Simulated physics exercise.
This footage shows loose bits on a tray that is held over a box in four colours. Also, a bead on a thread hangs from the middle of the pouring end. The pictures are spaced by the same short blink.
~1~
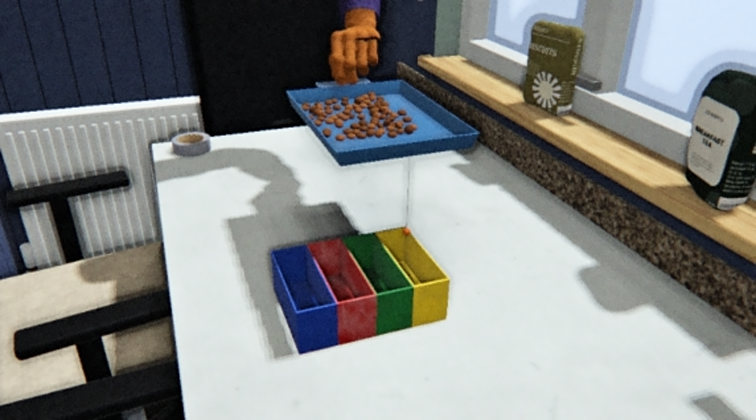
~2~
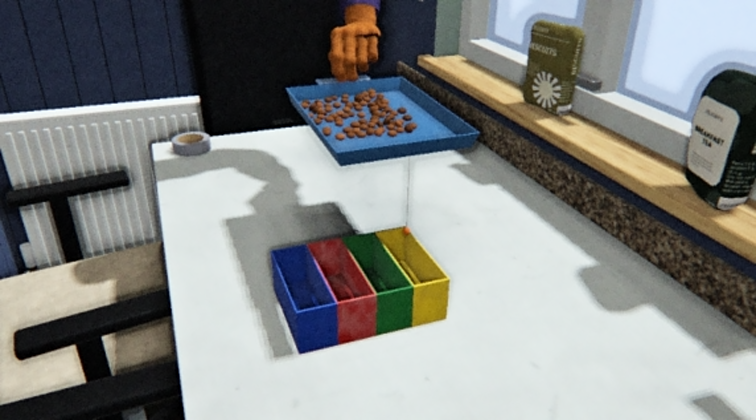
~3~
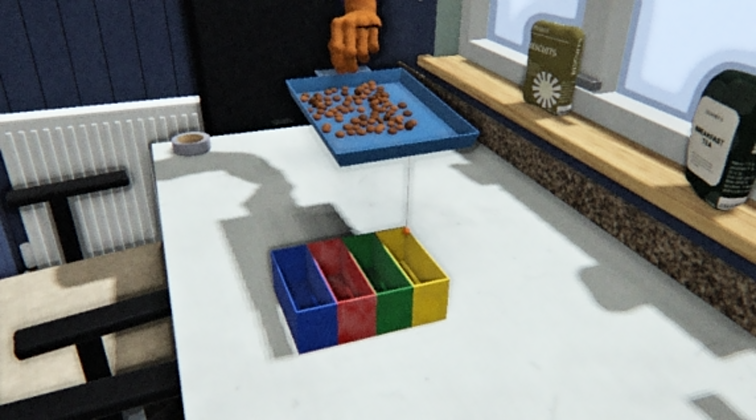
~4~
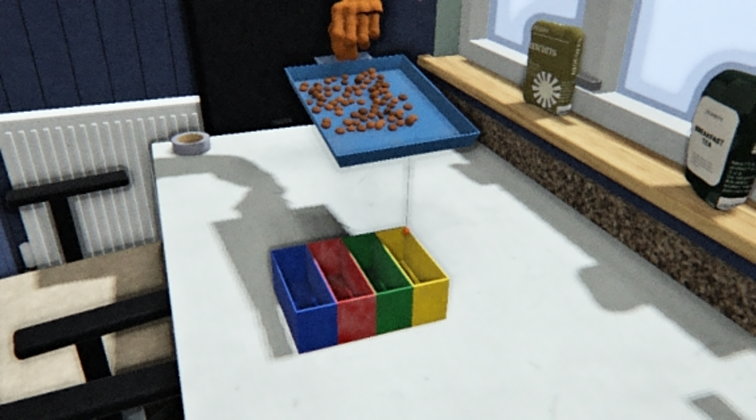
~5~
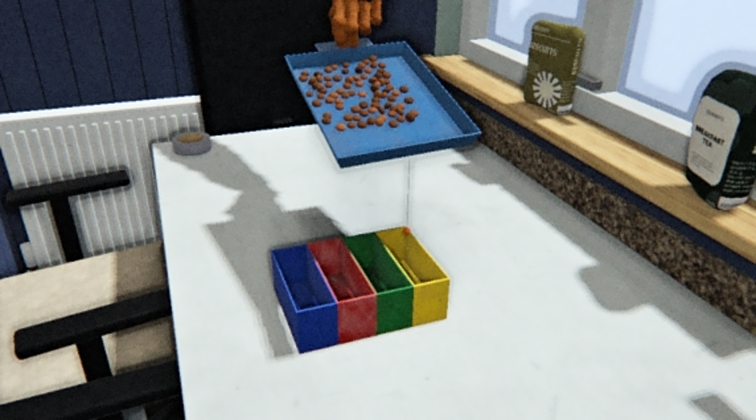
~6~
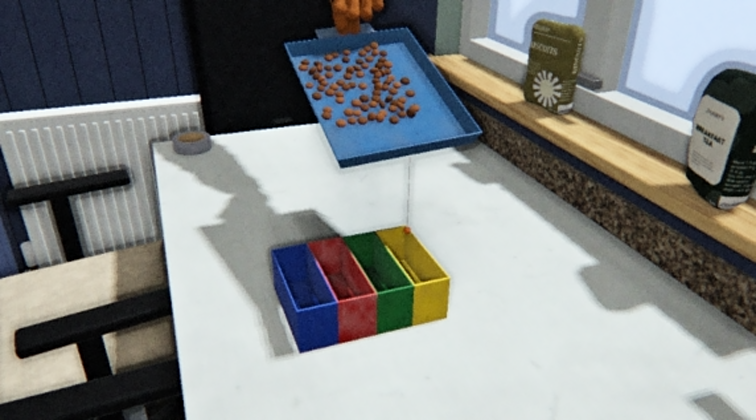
A blue tray scattered with small brown bits is held by a hand above a box with blue, red, green and yellow compartments, a thread hanging from its near edge. The white table, seen from above at an angle, has dark chairs at left and packets on a windowsill at right. The hand gradually raises the tray's far end, tilting it toward the still camera as the bits shift slightly.
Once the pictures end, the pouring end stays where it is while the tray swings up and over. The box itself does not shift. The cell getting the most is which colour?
It is green.
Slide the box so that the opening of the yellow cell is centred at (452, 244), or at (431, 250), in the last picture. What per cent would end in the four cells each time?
You'd see roughly 100 per cent first and roughly 100 per cent second.
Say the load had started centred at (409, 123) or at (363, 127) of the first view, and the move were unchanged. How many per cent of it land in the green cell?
Around 40 in a hundred the first time, around 40 in a hundred the second.
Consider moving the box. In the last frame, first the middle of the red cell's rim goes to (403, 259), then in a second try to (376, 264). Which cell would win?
The cell in blue first, the cell in red second.
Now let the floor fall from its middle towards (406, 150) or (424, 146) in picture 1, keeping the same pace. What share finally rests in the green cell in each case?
I'd expect around 20 in a hundred first and around 0 in a hundred second.
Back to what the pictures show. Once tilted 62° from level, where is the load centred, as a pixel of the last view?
Look close to (379, 148) in the last picture.
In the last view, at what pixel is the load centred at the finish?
I'd mark it at roughly (382, 304).
Just after the last frame, tray tipped steeply; almost all on the tray; just a few falling or outside the box.
A moment on, tray tipped right over; roughly half on the tray; roughly a quarter in the green cell; about a tenth in the red cell; just a few in the yellow cell; just a few in the blue cell; about a tenth falling or outside the box.
Further on, tray tipped past a quarter turn; roughly half in the green cell; roughly a quarter in the red cell; roughly a quarter in the yellow cell; just a few in the blue cell; about a tenth falling or outside the box.
When it is over, tray tipped past a quarter turn; roughly half in the green cell; roughly a quarter in the red cell; roughly a quarter in the yellow cell; just a few in the blue cell; about a tenth outside the box.
